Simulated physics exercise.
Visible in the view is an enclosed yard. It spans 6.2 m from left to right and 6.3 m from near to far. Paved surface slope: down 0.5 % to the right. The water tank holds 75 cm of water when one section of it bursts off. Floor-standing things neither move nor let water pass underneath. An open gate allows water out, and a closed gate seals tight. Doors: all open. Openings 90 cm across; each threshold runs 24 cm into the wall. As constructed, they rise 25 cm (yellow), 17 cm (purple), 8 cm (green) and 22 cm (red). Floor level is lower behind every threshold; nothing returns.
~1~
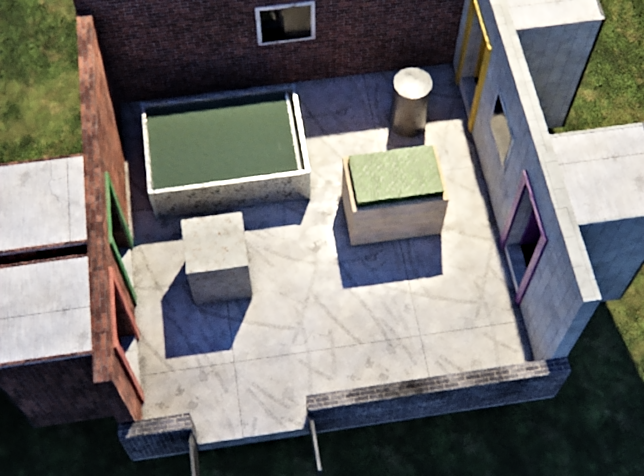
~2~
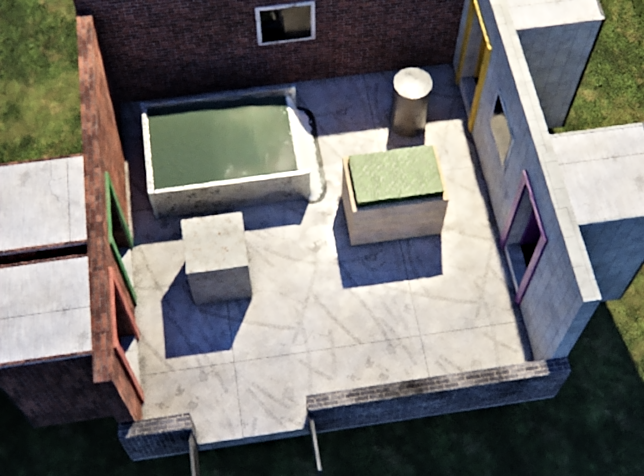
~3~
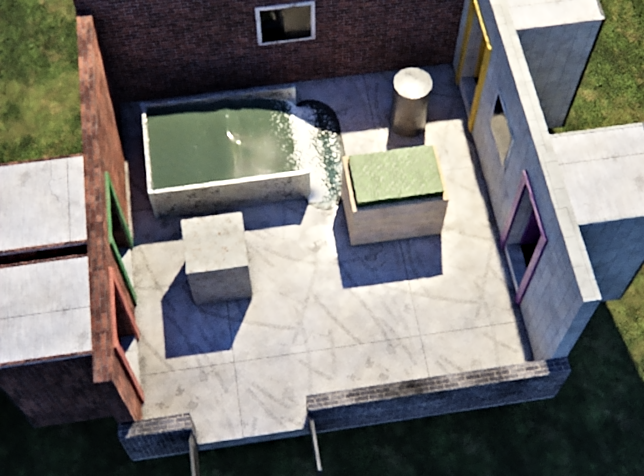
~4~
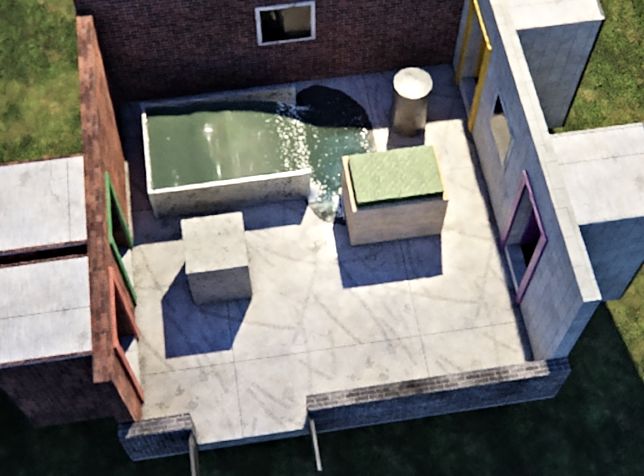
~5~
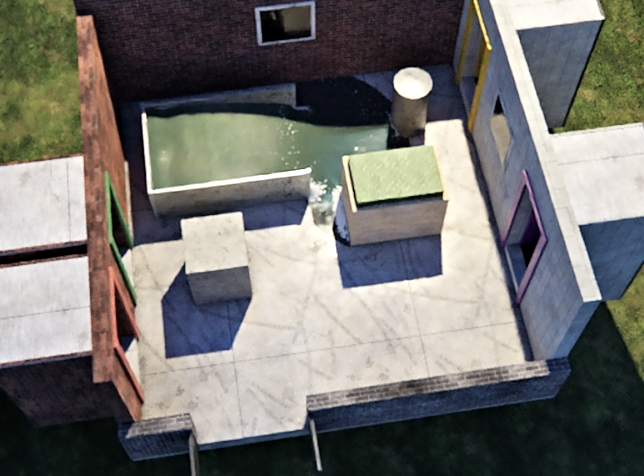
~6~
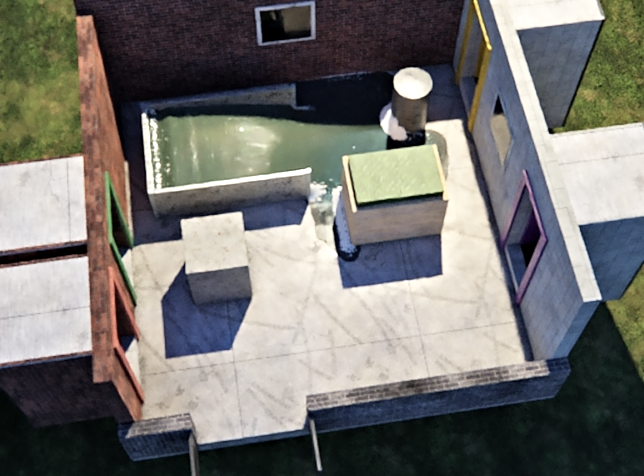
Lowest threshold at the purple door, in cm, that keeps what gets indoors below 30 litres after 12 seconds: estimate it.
My estimate is 6.5 cm.
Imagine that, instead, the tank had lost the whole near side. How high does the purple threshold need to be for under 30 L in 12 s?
A height of around 7.5 cm.
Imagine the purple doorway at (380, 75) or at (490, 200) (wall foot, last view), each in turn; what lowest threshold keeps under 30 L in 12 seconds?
33 and 23 cm.
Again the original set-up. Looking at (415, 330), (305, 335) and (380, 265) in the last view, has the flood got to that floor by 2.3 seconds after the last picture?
Listed order - soaked through, soaked through, unwetted.
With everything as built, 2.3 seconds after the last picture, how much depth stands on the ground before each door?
At the yellow door the depth is 41 cm, at purple 8 cm, at green 0 cm and at red 0 cm.
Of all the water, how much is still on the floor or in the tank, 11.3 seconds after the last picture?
Close to 86 in a hundred.
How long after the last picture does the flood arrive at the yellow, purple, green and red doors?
The yellow door gets it at 0.5 s, the purple door at 1.0 s, the green door at 6.0 s and the red door at 5.5 s.
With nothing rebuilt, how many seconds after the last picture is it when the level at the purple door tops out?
Approximately 8.5 s.
Then, 0.7 s after the last picture water covers 30 % of the floor, deepest (50 cm) near (478, 167); it has not reached the purple door.
Then, 2.3 s after the last picture water covers 60 % of the floor, deepest (45 cm) near (435, 121); 8 cm at the purple door, 0 litres in over its 17 cm threshold.
Then, 11.3 s after the last picture water covers 100 % of the floor, deepest (12 cm) near (320, 410); 8 cm at the purple door, 0 litres in over its 17 cm threshold.
At the purple door as built, the water peaked near 11 cm, 8.5 s after the last picture.
With a threshold of 5.5 cm, 44 litres would have come in within the 12 s; with 7.5 cm, 16 litres. So under 30 litres takes about 6.5 cm.
